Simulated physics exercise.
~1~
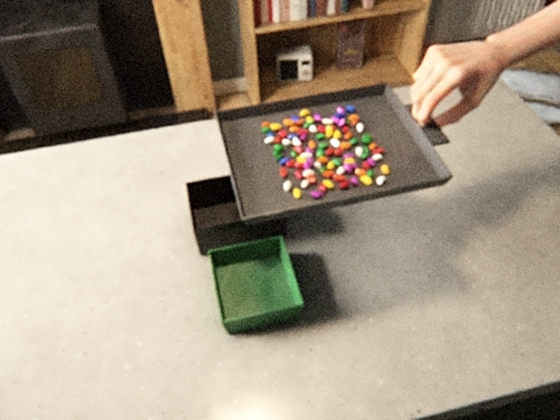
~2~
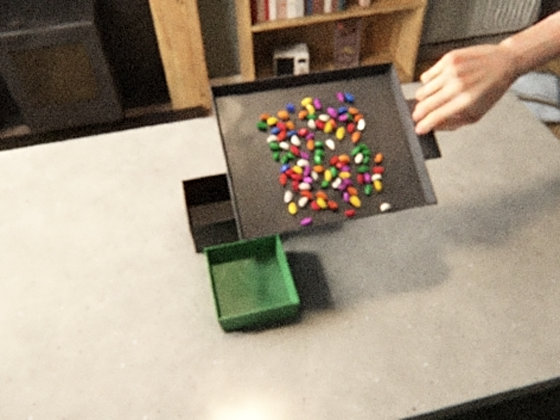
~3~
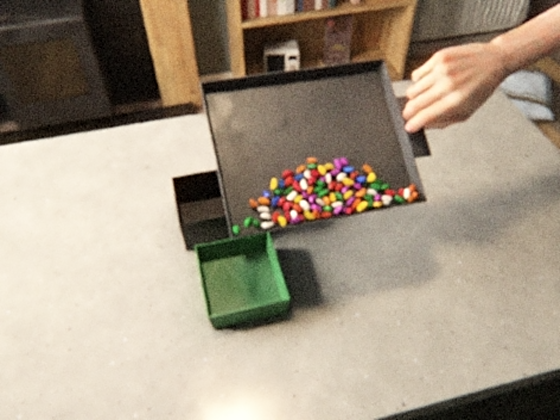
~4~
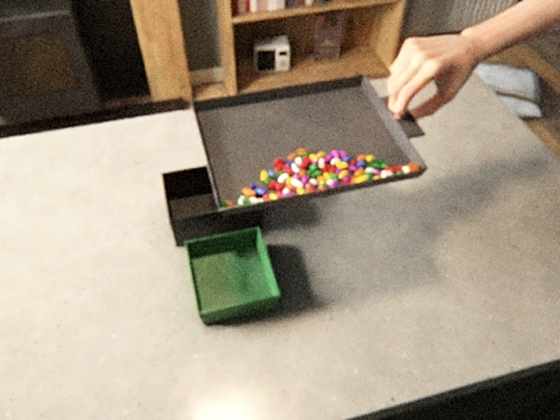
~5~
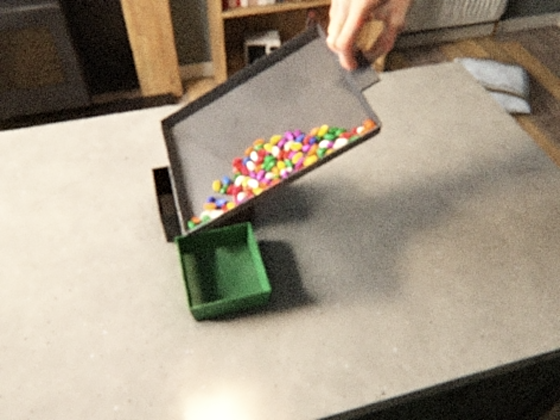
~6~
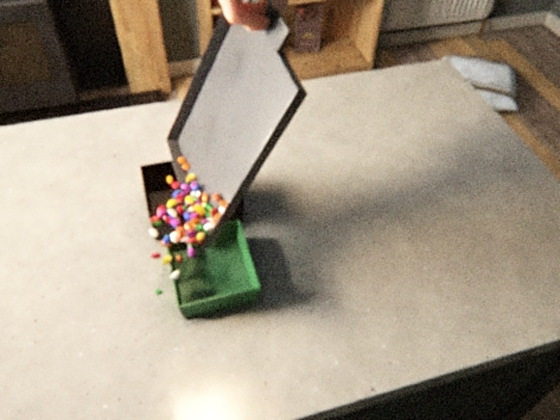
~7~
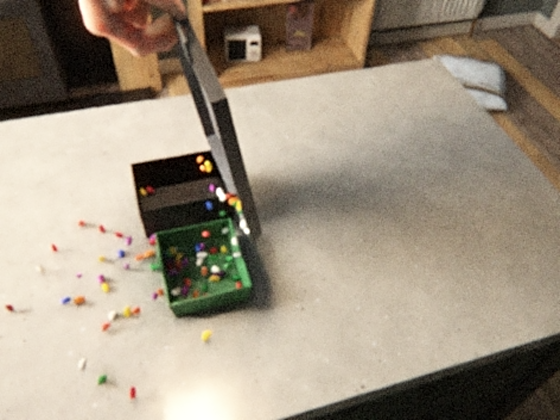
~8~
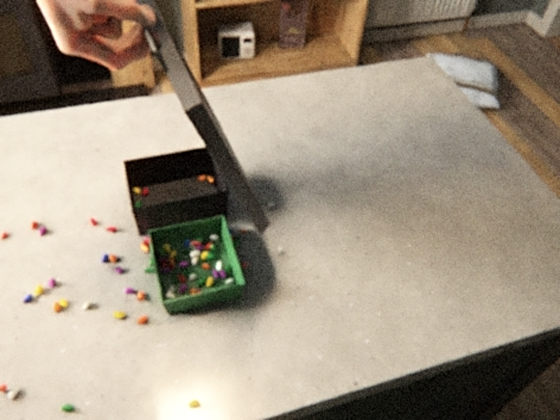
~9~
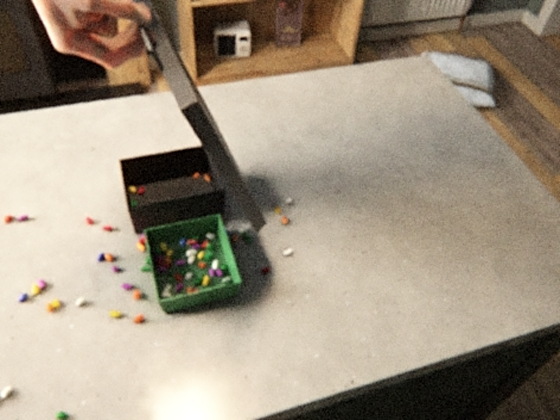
A hand-held tray tips jelly beans left, filling the green tin partly and scattering many outside.
